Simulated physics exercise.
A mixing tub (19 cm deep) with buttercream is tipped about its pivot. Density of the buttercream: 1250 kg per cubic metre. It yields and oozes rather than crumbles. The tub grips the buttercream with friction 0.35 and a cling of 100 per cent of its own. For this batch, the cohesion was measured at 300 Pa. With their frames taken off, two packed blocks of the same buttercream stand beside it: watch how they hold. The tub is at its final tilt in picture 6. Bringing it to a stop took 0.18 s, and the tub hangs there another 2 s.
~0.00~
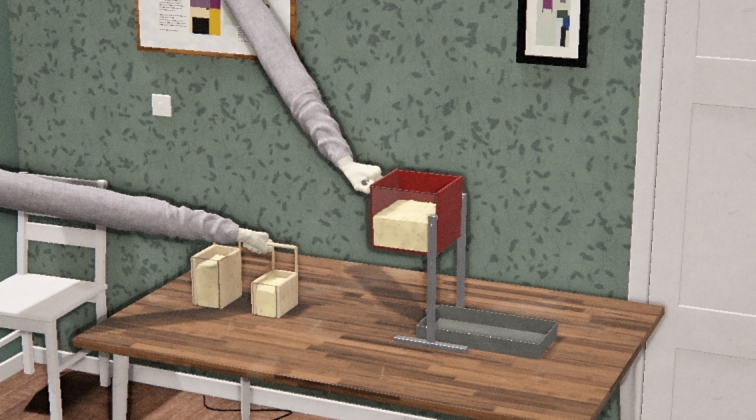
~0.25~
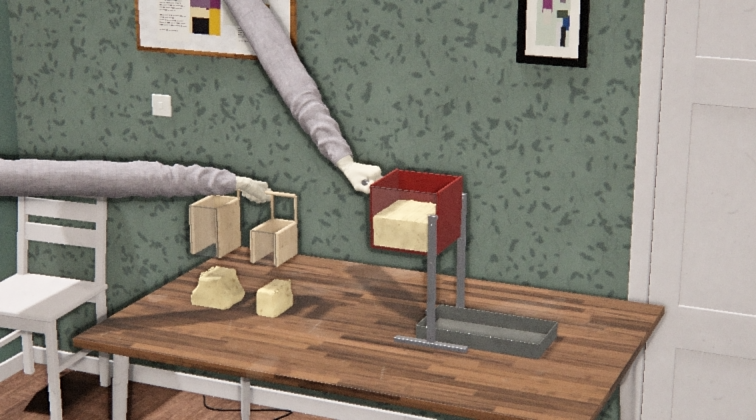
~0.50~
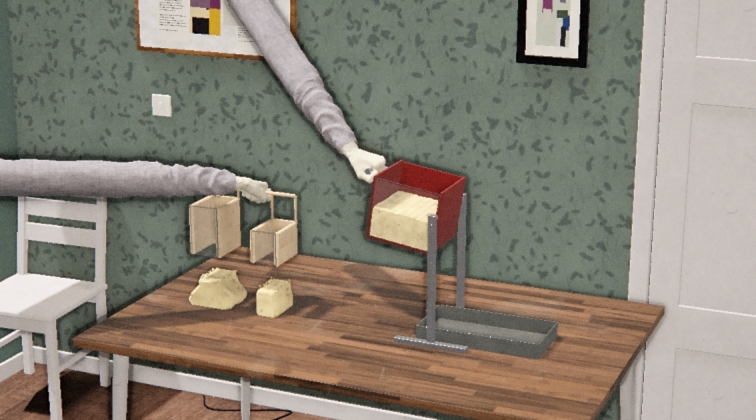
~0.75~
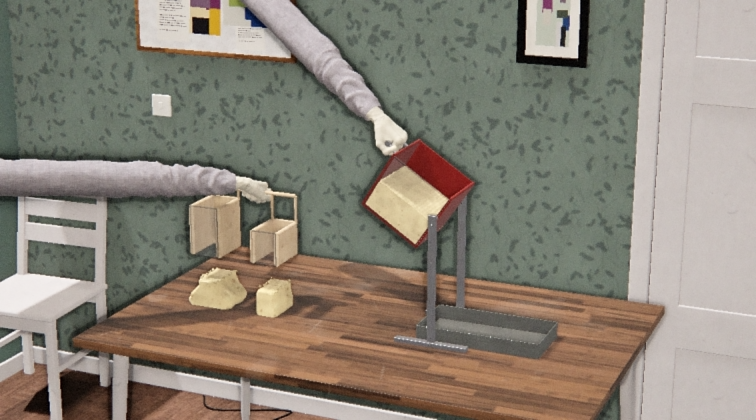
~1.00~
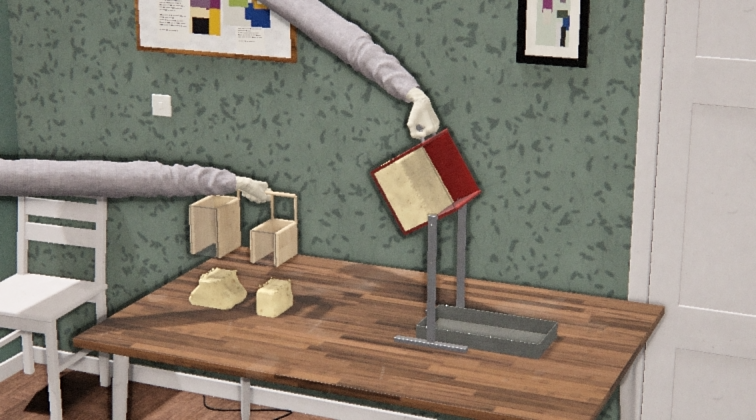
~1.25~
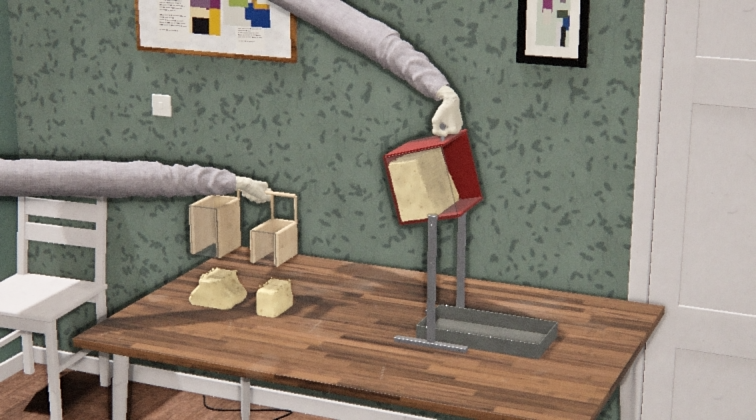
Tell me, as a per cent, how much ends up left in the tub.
Close to 100 % is left.
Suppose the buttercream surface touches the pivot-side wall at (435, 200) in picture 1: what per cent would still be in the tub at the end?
Result: Approx. 70 % remaining in tub.
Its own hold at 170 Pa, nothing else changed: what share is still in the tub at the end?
Roughly 95 per cent.
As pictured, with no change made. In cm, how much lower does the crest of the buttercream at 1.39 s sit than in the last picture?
I reckon it's close to 3 cm.
By 1.39 s, the tub is at 75 degrees and holds 100 %.
By 1.56 s, the tub is at 75 degrees and holds 100 %.
By 1.73 s, the tub is at 75 degrees and holds 100 %.
By 1.90 s, the tub is at 75 degrees and holds 100 %.
By 3.25 s, at the end, the tub is at 75 degrees and holds 100 %.
